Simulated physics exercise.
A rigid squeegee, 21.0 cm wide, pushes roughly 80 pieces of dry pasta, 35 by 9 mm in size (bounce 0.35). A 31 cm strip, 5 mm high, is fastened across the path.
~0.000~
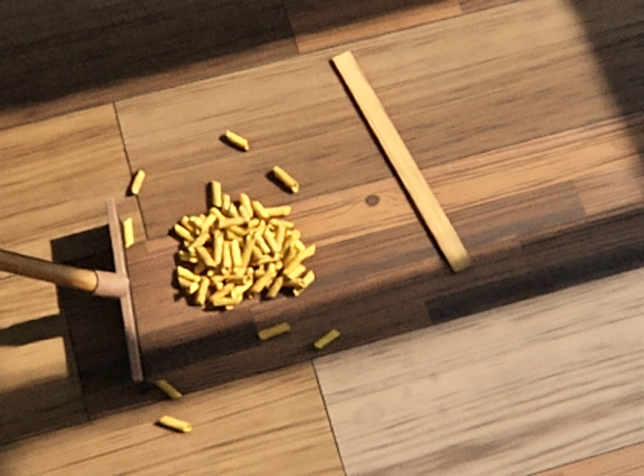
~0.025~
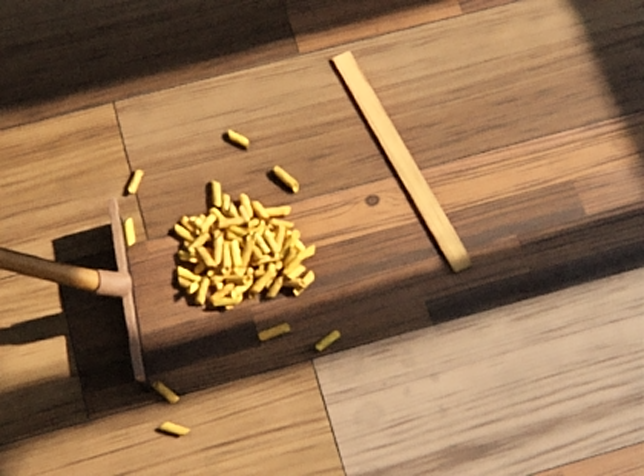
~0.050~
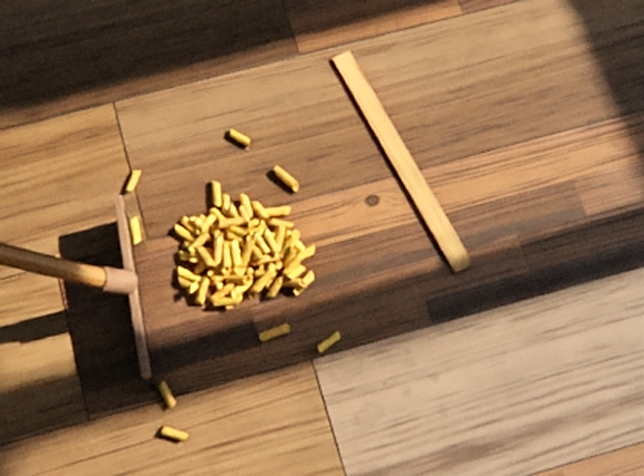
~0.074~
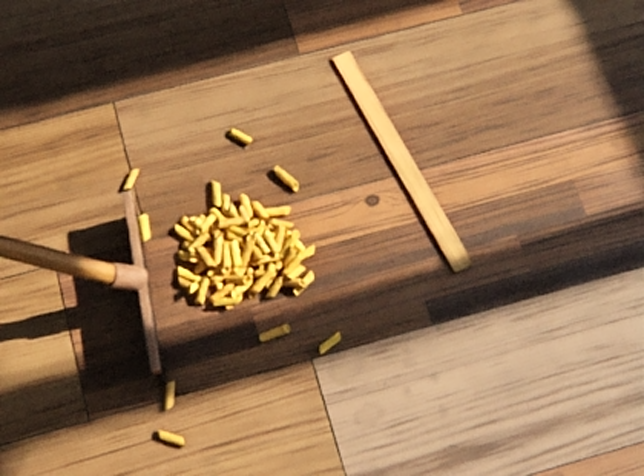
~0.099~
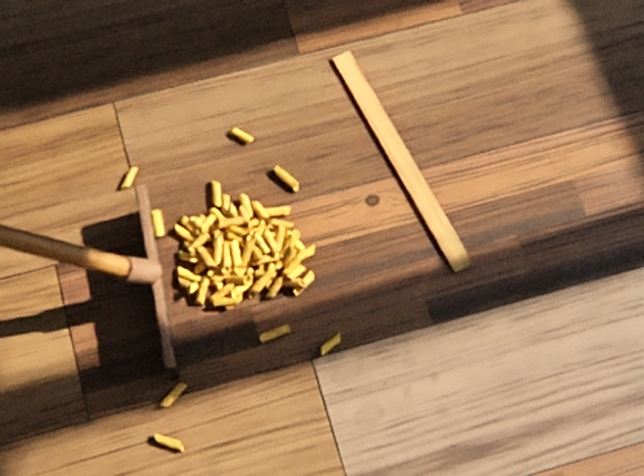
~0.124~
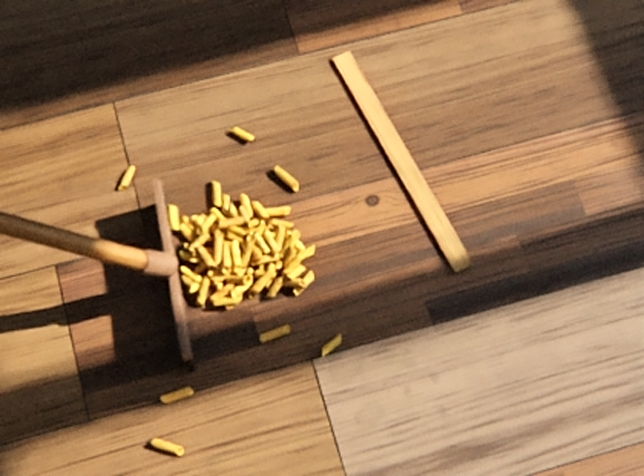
In this clip, a squeegee with a wooden handle slides rightward across a wood floor, nudging a few stray yellow pasta pieces and reaching the left edge of the main pile, while a flat wooden strip lies still beyond it.
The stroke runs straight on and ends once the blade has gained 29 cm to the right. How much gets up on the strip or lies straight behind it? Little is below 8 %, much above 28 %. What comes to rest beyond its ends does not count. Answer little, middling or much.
On or straight behind the strip: Middling.
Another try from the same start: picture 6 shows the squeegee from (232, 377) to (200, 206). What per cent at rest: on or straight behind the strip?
Over 20.
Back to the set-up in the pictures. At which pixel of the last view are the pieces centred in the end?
Near (406, 201).
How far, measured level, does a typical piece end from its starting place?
About 22 cm.
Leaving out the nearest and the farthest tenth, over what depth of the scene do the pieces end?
Roughly 24 cm.
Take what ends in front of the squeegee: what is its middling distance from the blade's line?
Roughly 6 cm.
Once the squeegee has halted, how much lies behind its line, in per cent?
About 5 per cent.
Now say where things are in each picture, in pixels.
In the first frame, squeegee from (138, 377) to (111, 206); moved 0.0 cm; pieces shifted so far, 0; middle of the spill at (236, 256); strip at (400, 157).
In the second frame, squeegee from (140, 376) to (113, 205); moved 0.2 cm; pieces shifted so far, 2; middle of the spill at (236, 256).
In the third frame, squeegee from (146, 374) to (119, 203); moved 1.0 cm; pieces shifted so far, 6; middle of the spill at (236, 256).
In the fourth frame, squeegee from (156, 369) to (129, 199); moved 2.1 cm; pieces shifted so far, 6; middle of the spill at (236, 256).
In the fifth frame, squeegee from (171, 363) to (142, 193); moved 3.7 cm; pieces shifted so far, 6; middle of the spill at (236, 256).
In the sixth frame, squeegee from (187, 355) to (158, 186); moved 5.6 cm; pieces shifted so far, 6; middle of the spill at (236, 256); strip at (400, 157). Its speed is about 0.76 m/s, heading 9 degrees away from the viewer.
Then, at 0.32 s, squeegee 21 cm from its start, spill 21 cm wide; elsewhere 100 %.
After 0.52 s, squeegee 29 cm from its start, spill 28 cm wide; on or straight behind the strip 20 %, elsewhere 80 %.
Then, at 0.69 s, squeegee 29 cm from its start, spill 30 cm wide; on or straight behind the strip 30 %, elsewhere 70 %.
At rest (2.4 s), on or straight behind the strip 20 %, elsewhere 80 %.
